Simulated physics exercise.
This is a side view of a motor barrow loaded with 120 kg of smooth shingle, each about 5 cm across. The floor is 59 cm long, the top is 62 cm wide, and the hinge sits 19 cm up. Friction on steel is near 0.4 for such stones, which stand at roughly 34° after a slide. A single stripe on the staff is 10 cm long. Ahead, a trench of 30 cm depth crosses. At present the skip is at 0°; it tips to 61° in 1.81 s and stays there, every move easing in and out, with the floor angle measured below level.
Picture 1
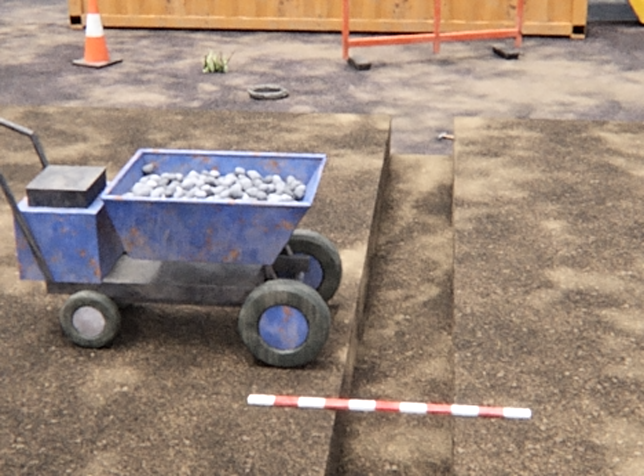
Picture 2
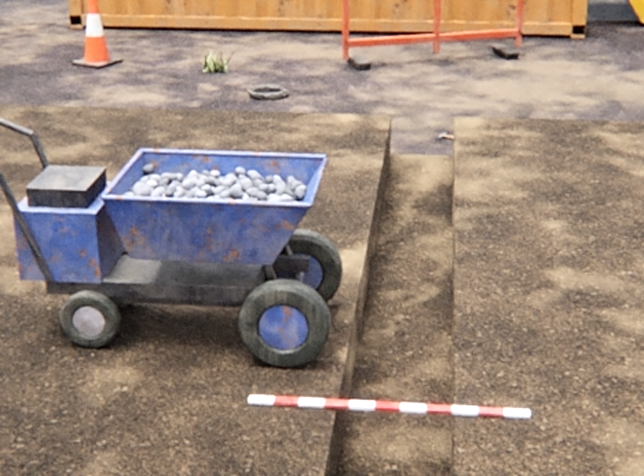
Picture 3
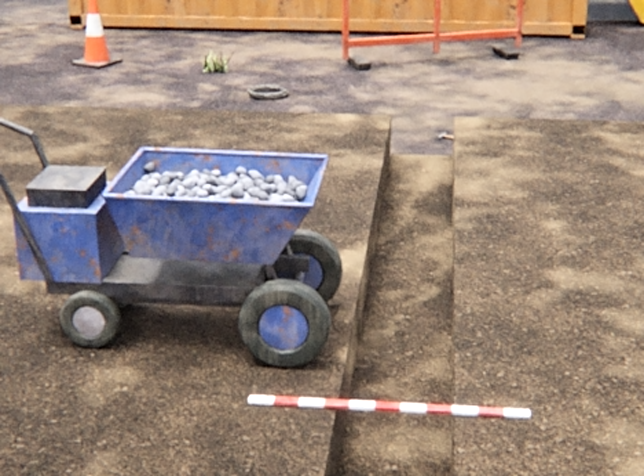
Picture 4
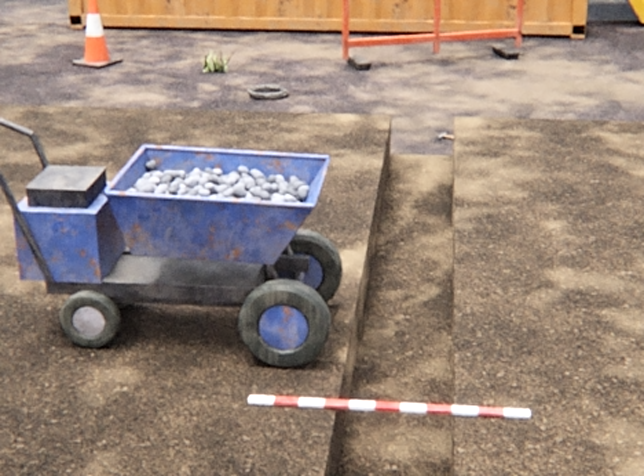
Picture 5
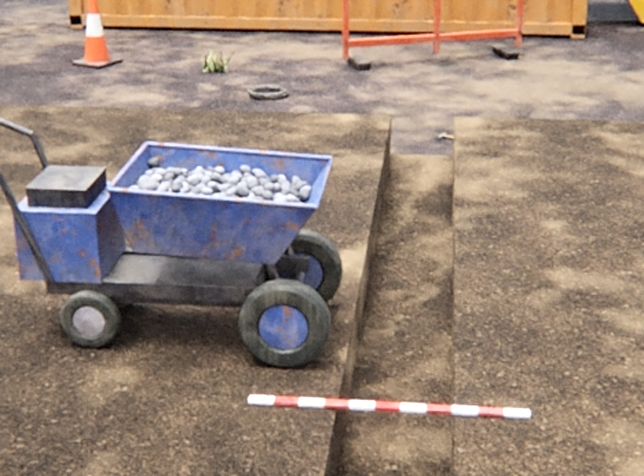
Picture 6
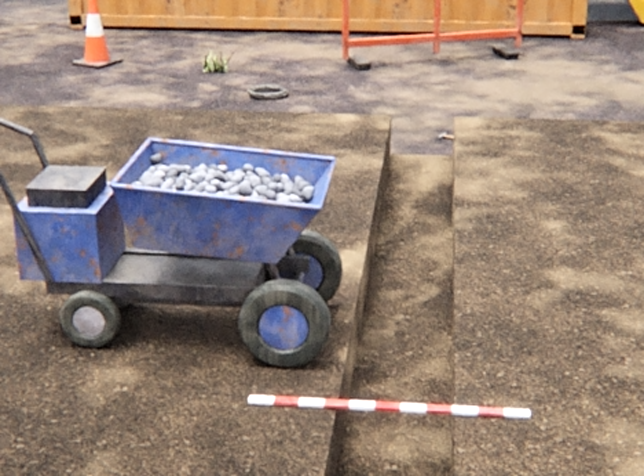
On a dirt work yard, a blue motor barrow loaded with smooth grey stones stood beside a trench while its skip slowly tilted slightly forward to the right, its back edge rising a little.
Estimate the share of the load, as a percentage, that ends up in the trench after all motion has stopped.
Roughly 42 per cent of the load ends up there.
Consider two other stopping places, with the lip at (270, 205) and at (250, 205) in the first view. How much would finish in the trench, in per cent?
I'd say some 65 per cent and some 70 per cent.
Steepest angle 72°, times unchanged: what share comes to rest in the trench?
Close to 50 per cent then.
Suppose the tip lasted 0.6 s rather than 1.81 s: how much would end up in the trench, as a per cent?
Estimate: About 25 %.
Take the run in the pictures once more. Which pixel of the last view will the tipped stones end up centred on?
Their centre sits close to (440, 388).
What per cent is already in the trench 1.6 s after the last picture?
I'd put it near 15 per cent.
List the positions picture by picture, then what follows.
The first picture shows lip at (309, 205), floor tilted 0°, highest stones at (194, 182).
In the second picture, the skip is at 0°, its lip at (309, 206); the top of the load is at (195, 181).
The third picture shows lip at (311, 206), floor tilted 1°, highest stones at (191, 180).
The fourth picture shows lip at (313, 206), floor tilted 2°, highest stones at (192, 178).
The fifth picture shows lip at (316, 207), floor tilted 3°, highest stones at (191, 176).
In the sixth picture, the skip is at 4°, its lip at (319, 208); the top of the load is at (184, 171).
Then, 1.1 s after the last picture the floor is at 52°, 100 % in the skip; the foremost stones are at (409, 248).
Then, 1.6 s after the last picture the floor is at 61°, 73 % in the skip, 14 % in the trench, 13 % past the trench; the foremost stones are at (515, 341).
Then, 2.0 s after the last picture the floor is at 61°, 52 % in the skip, 22 % in the trench, 26 % past the trench; the foremost stones are at (583, 354).
Then, 3.9 s after the last picture the floor is at 61°, 31 % in the skip, 42 % in the trench, 27 % past the trench; the foremost stones are at (610, 332).
